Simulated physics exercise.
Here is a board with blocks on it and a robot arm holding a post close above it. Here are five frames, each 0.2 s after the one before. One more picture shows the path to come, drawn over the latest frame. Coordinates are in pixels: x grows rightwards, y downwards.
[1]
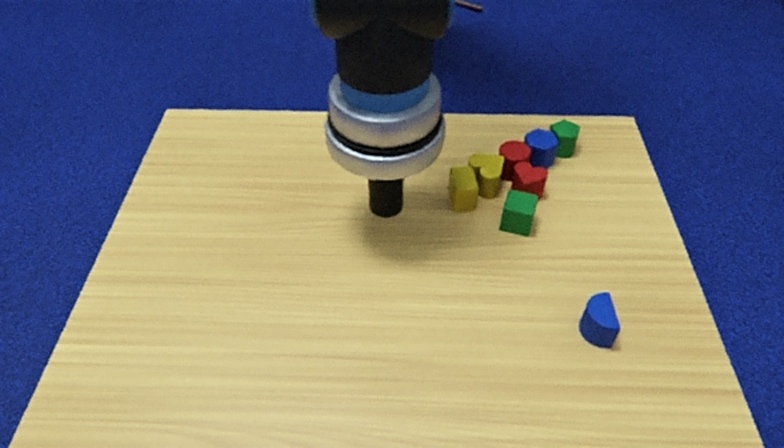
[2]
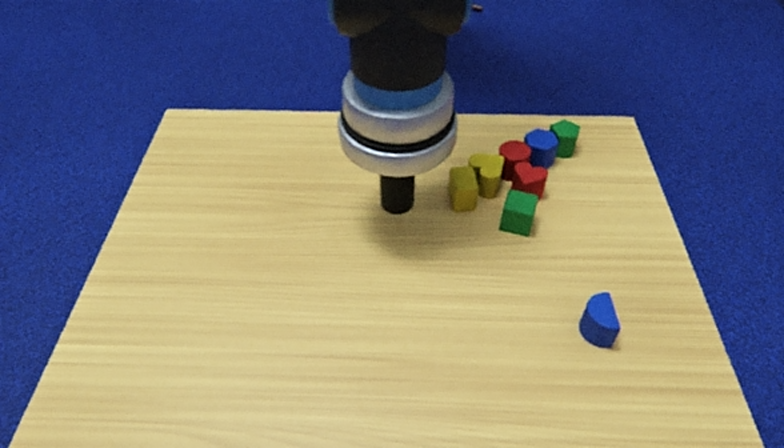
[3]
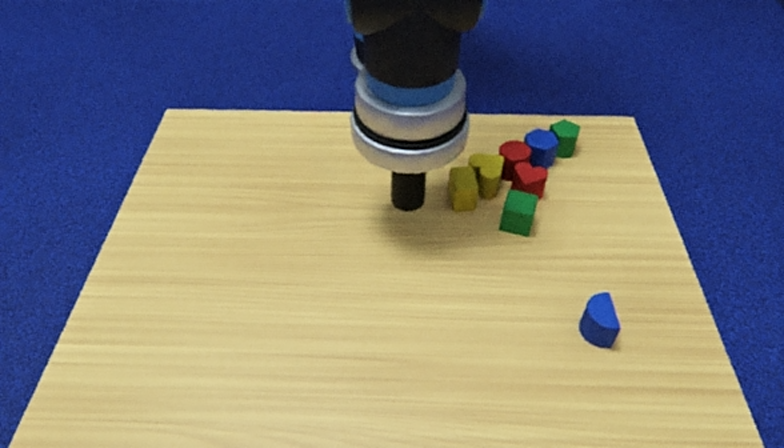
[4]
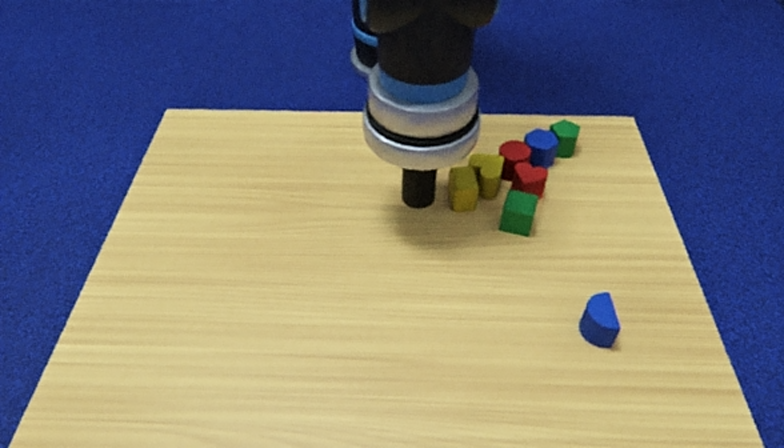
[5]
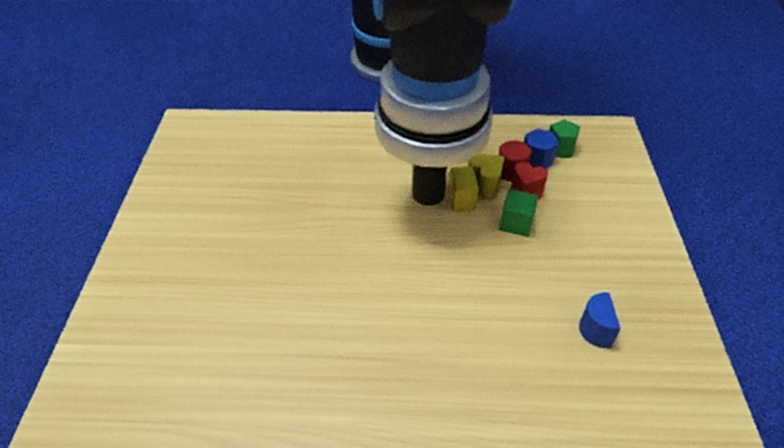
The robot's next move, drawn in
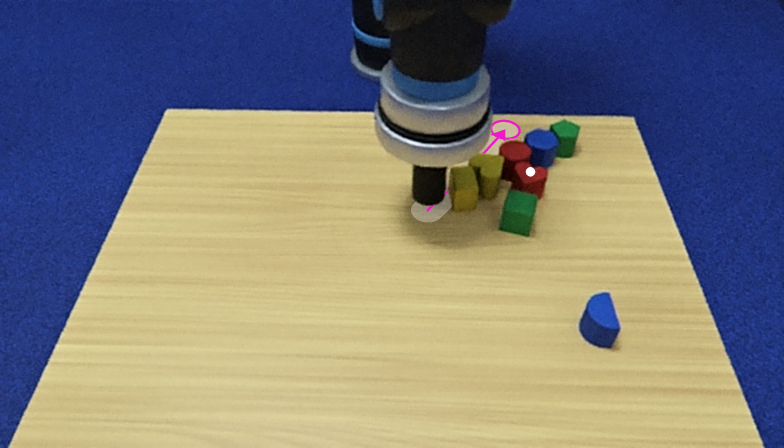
Robot arm sliding its black post slowly right over a wooden board toward a yellow block beside a cluster of still, coloured blocks.
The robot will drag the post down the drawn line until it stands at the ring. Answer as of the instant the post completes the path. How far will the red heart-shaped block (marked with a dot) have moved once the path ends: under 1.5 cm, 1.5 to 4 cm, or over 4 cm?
Band: 1.5 to 4 cm.
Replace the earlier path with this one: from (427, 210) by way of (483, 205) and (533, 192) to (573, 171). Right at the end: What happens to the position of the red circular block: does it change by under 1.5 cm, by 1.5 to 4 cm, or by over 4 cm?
Once the path is done, the red circular block lies 1.5 to 4 cm from its present place.
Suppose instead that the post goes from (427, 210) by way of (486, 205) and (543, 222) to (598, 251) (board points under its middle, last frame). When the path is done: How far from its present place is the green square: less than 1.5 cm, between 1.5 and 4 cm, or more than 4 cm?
Once the path ends, it will sit over 4 cm from where it is now.
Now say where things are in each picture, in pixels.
The first picture shows lower end of the post (386, 206), tops of blocks, yellow rectangular block (464, 177), yellow heart-shaped block (488, 164), red circular block (515, 149), red heart-shaped block (531, 172).
The second picture shows post (397, 203), blocks as before.
The third picture shows post (408, 200), blocks as before.
The fourth picture shows post (418, 197), blocks as before.
The fifth picture shows post (428, 195), yellow rectangular block (464, 177), yellow heart-shaped block (488, 164), red circular block (515, 149), red heart-shaped block (531, 172).
The drawn path runs from (427, 210) directly to (505, 130); the dot is on the red heart-shaped block.
The first path, step by step. One third of the way, post (460, 165); yellow rectangular block (488, 163), turned 25° clockwise; yellow heart-shaped block (515, 161), turned 45° clockwise; red circular block (532, 145); red heart-shaped block (541, 178), turned 15° clockwise.
Two thirds of the way, post (485, 139); yellow rectangular block (493, 161), turned 40° clockwise; yellow heart-shaped block (522, 163), turned 55° clockwise; red circular block (538, 145); red heart-shaped block (546, 181), turned 20° clockwise.
At the end, post (508, 114); yellow rectangular block (493, 161), turned 40° clockwise; yellow heart-shaped block (522, 163), turned 55° clockwise; red circular block (538, 145); red heart-shaped block (546, 181), turned 20° clockwise.
